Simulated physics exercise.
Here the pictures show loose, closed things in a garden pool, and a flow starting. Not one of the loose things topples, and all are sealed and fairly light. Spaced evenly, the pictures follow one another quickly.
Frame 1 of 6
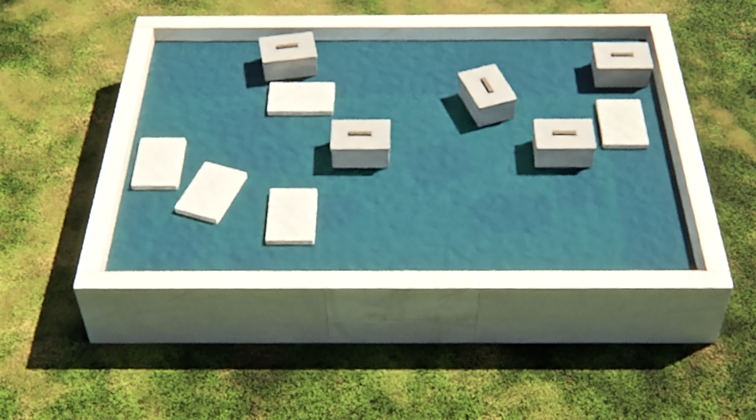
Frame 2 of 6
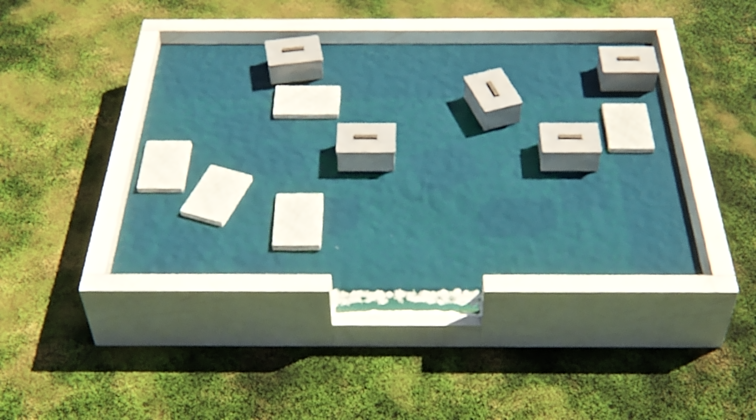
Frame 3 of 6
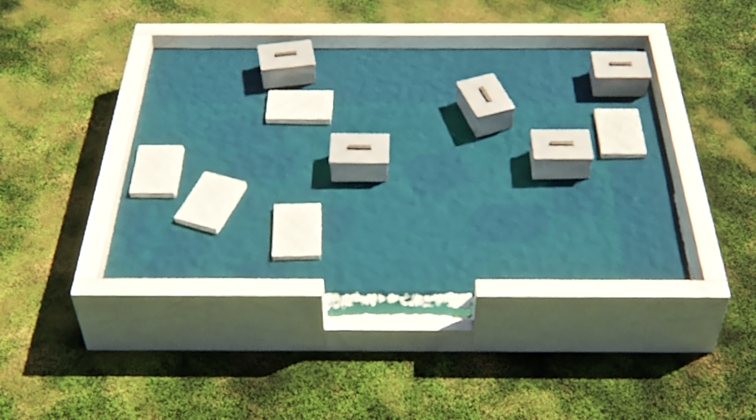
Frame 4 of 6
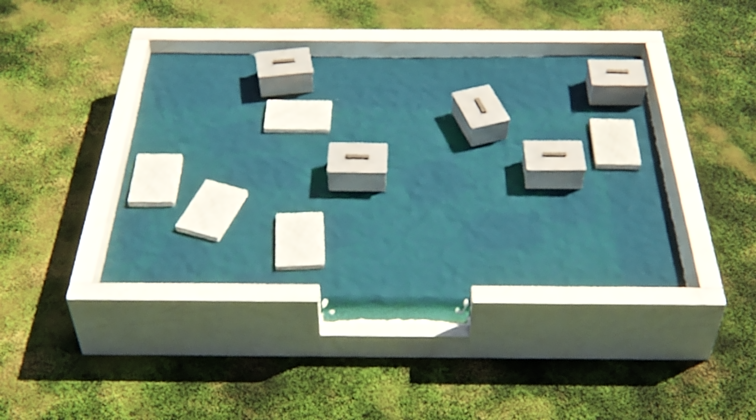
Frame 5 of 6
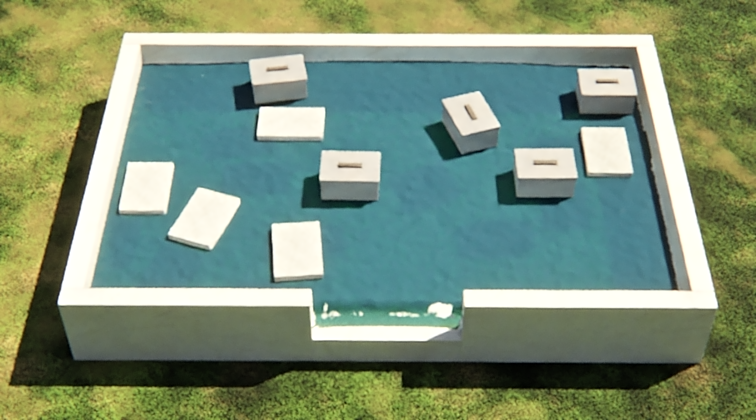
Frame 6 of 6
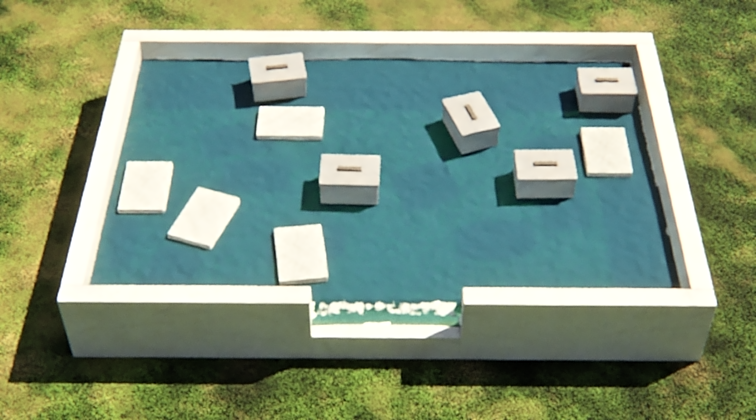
To begin with, five pale slotted boxes and five flat white slabs float in a walled garden pool on grass. A notch then appears in the front wall and frothy water runs through it. The slab nearest the front drifts slightly towards the wall, while the other objects barely shift.
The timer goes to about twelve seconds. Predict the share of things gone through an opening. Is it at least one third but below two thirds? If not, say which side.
It falls in the lowest third.
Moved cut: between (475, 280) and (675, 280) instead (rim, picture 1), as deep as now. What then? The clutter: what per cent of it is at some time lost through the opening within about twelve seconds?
Something like 10 percent.
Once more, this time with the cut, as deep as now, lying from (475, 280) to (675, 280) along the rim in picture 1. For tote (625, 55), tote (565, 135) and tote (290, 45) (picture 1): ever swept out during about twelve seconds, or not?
First held back, then flushed away, then held back.
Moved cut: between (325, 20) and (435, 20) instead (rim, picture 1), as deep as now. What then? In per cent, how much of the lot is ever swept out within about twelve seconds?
Result: 20 per cent.
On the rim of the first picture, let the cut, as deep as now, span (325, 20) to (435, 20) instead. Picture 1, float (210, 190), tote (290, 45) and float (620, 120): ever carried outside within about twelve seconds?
Item one: Remains; item two: Leaves; item three: Remains.
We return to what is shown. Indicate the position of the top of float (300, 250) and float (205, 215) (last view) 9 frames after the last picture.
Estimate - first: (360, 261), second: (225, 230).
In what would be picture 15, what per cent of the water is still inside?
Estimate: About 84 %.
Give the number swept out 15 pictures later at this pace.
I get 0.
A moment on, 0 of 10 are out; 10 afloat.
Next, 0 of 10 are out; 10 afloat.
Later, 0 of 10 are out; 10 afloat.
In the end, 0 of 10 are out; 10 afloat.
